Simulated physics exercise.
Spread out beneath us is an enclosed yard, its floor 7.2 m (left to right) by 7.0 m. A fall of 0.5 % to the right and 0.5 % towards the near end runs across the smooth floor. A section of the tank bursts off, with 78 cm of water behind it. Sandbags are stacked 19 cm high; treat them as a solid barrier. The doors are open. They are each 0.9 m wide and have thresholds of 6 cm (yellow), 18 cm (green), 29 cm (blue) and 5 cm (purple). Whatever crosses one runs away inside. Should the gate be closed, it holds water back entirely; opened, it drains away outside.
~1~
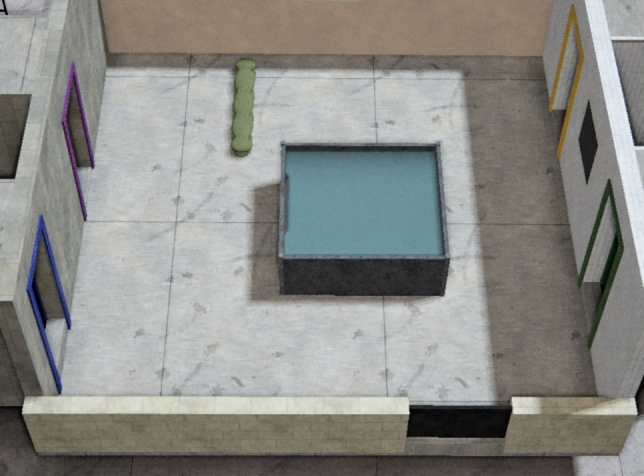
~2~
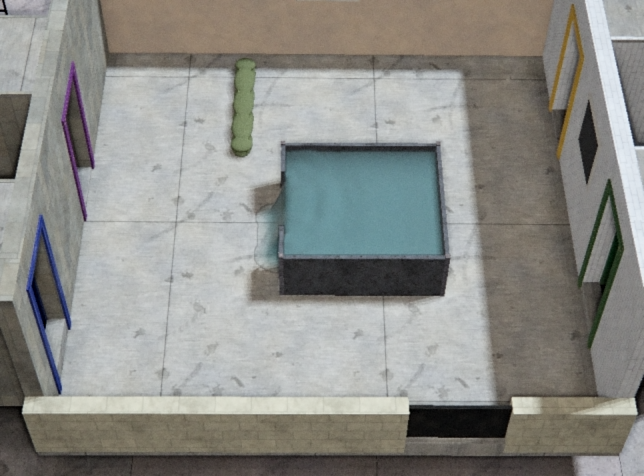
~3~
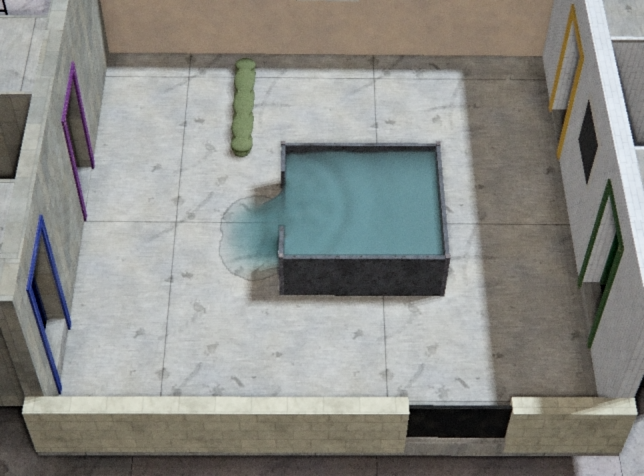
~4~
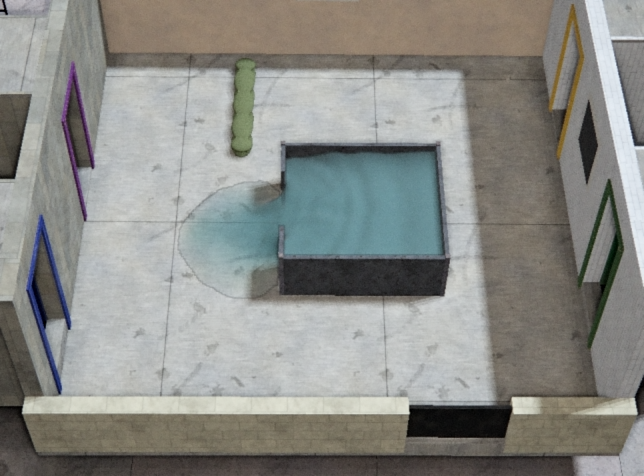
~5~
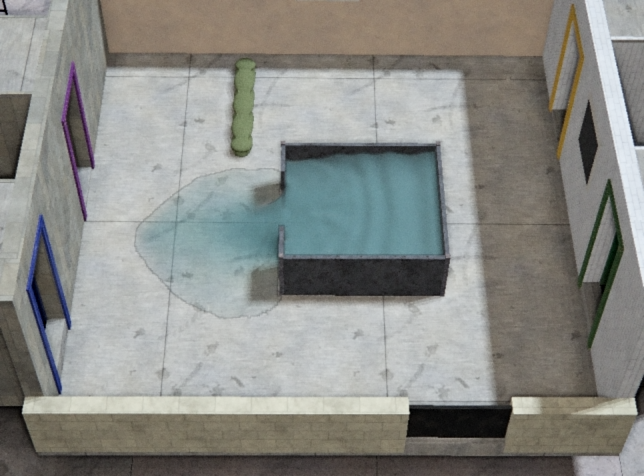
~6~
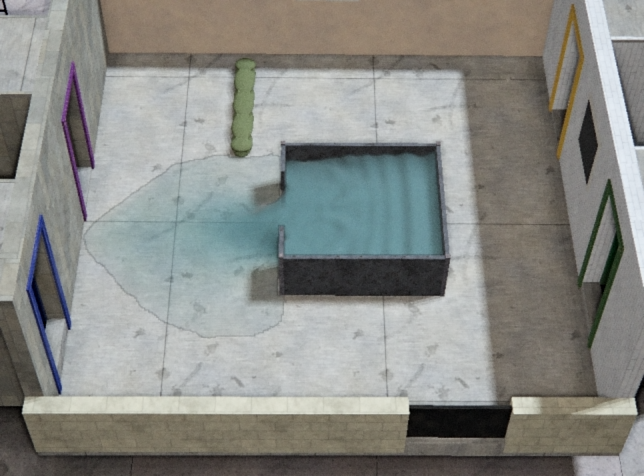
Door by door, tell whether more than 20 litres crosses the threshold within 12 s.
Yellow door - no, green door - no, blue door - no, purple door - yes.
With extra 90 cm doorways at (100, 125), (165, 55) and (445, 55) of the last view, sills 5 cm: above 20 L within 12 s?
Well, the first is on the high side, the second is on the high side, and the third is on the low side.
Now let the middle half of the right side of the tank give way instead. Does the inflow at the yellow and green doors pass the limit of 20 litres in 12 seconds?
So yellow ends up past the limit and green ends up past the limit.
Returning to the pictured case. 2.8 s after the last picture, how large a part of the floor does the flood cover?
Close to 40 in a hundred.
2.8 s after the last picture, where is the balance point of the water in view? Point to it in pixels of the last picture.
Its balance point sits around (248, 247).
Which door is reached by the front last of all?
The final one is the yellow door.
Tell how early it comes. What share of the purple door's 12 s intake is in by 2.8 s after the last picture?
Roughly 60%.
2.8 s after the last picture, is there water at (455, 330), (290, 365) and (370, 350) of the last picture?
First spot bone dry, second soaked, third bone dry.
Then, 0.7 s after the last picture water covers 25 % of the floor and is deepest (41 cm) near (269, 240); yellow door not reached, green door not reached, blue door 11 cm at the sill, 0 L in, purple door 16 cm at the sill, 39 L in.
Then, 1.5 s after the last picture water covers 30 % of the floor and is deepest (44 cm) near (57, 413); yellow door not reached, green door not reached, blue door 20 cm at the sill, 0 L in, purple door 25 cm at the sill, 160 L in.
Then, 2.8 s after the last picture water covers 40 % of the floor and is deepest (28 cm) near (55, 425); yellow door not reached, green door not reached, blue door 18 cm at the sill, 0 L in, purple door 18 cm at the sill, 302 L in.
Then, 6.3 s after the last picture water covers 75 % of the floor and is deepest (16 cm) near (84, 229); yellow door not reached, green door 11 cm at the sill, 0 L in, blue door 12 cm at the sill, 0 L in, purple door 13 cm at the sill, 456 L in.
Then, 11.3 s after the last picture water covers 90 % of the floor and is deepest (13 cm) near (55, 425); yellow door 8 cm at the sill, 1 L in, green door 8 cm at the sill, 0 L in, blue door 10 cm at the sill, 0 L in, purple door 5 cm at the sill, 516 L in.
